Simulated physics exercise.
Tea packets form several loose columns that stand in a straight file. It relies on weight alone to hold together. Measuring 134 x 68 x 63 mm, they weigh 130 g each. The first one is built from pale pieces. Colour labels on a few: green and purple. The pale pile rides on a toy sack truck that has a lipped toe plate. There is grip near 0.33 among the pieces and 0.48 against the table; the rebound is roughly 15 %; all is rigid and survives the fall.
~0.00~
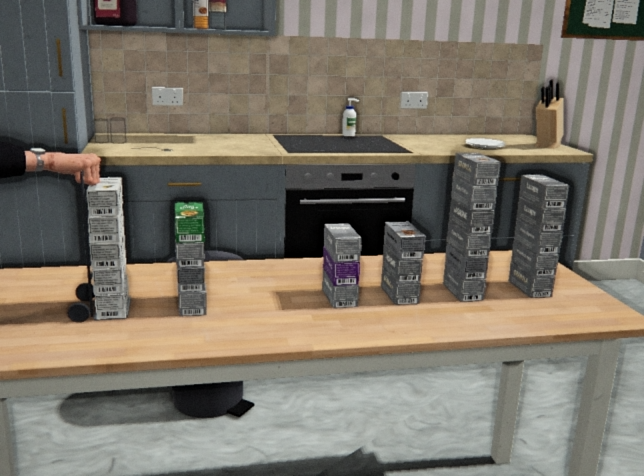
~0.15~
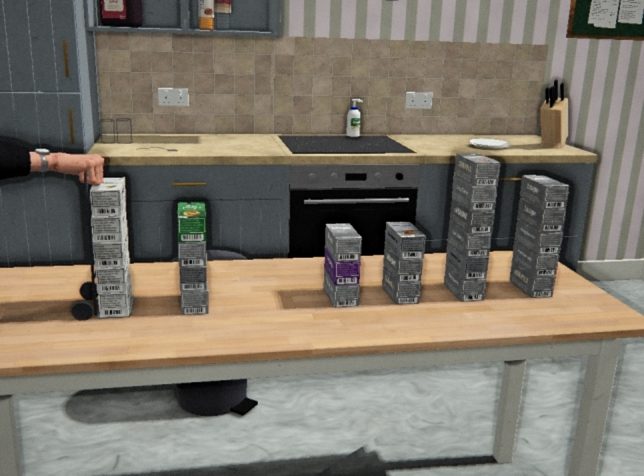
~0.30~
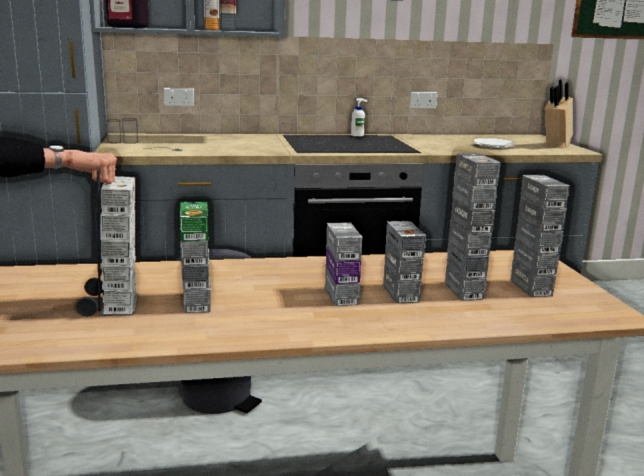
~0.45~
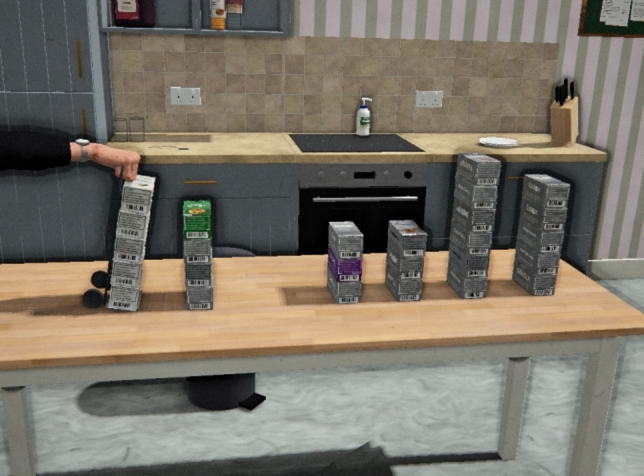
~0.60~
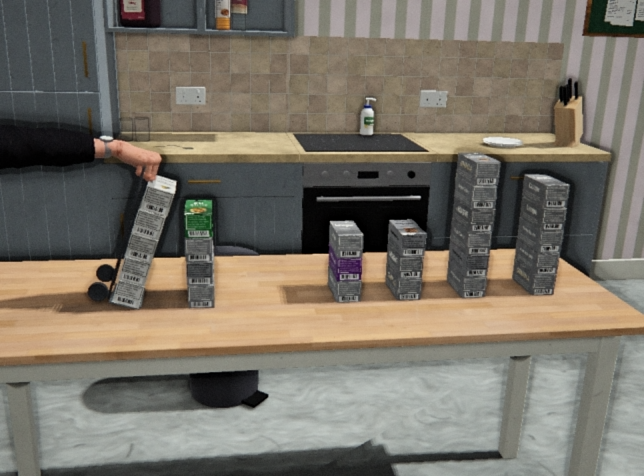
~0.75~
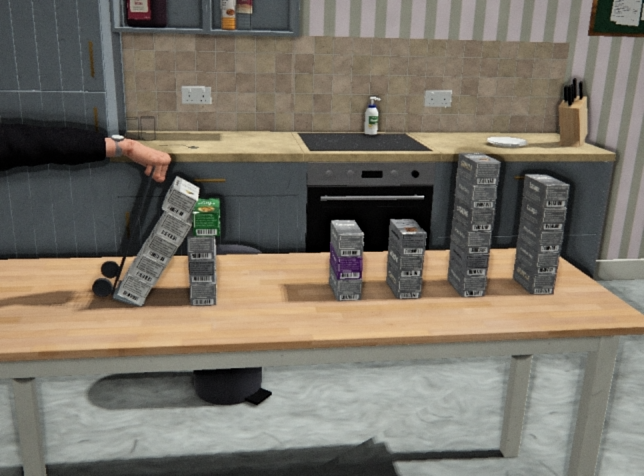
A hand at the left tilts a tall stack of pale packets, riding on a small dark-wheeled truck, rightward until its top leans against the neighbouring green-topped stack and nudges it slightly. The other grey stacks, one with a purple band, stand still in a row along the wooden table. The kitchen, with blue-grey cupboards and an oven behind, is seen from the front as the camera drifts slightly.
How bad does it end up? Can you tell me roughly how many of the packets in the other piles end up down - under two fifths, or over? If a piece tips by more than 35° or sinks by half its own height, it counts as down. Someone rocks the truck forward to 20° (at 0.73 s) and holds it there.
Under two fifths.
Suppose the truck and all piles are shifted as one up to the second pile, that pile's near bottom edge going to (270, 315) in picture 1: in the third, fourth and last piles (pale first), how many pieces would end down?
In that case third pile 2, fourth pile 2, last pile 0.
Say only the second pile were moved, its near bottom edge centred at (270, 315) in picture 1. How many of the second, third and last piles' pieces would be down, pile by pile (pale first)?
Pile tally - second: 0, third: 0, last: 0.
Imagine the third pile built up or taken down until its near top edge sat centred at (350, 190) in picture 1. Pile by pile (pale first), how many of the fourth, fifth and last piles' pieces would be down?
Fourth 0, fifth 0, last 0.
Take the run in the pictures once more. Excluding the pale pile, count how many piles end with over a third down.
Counted up, you get 1.
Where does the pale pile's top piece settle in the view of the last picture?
Close to (291, 261).
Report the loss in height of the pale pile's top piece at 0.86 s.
Roughly 4 cm lower.
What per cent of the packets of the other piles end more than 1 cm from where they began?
25 per cent.
After 0.86 s, 0 of the pale pile down; none of the 21 other packets down, 4 disturbed; green packet 5° from how it stood.
After 1.00 s, 5 of the pale pile down; none of the 21 other packets down, 4 disturbed; green packet 20° from how it stood.
After 1.12 s, 5 of the pale pile down; 4 of the 21 other packets down; green packet 49° from how it stood, 8 cm lower.
After 1.24 s, 5 of the pale pile down; 4 of the 21 other packets down; green packet on its side.
In the end (1.8 s), 5 of the pale pile down; 4 of the 21 other packets down; green packet on its side; purple packet 11 mm from its place. That is 19 per cent. From the last view, middles, green packet near (322, 281), purple packet near (349, 260).
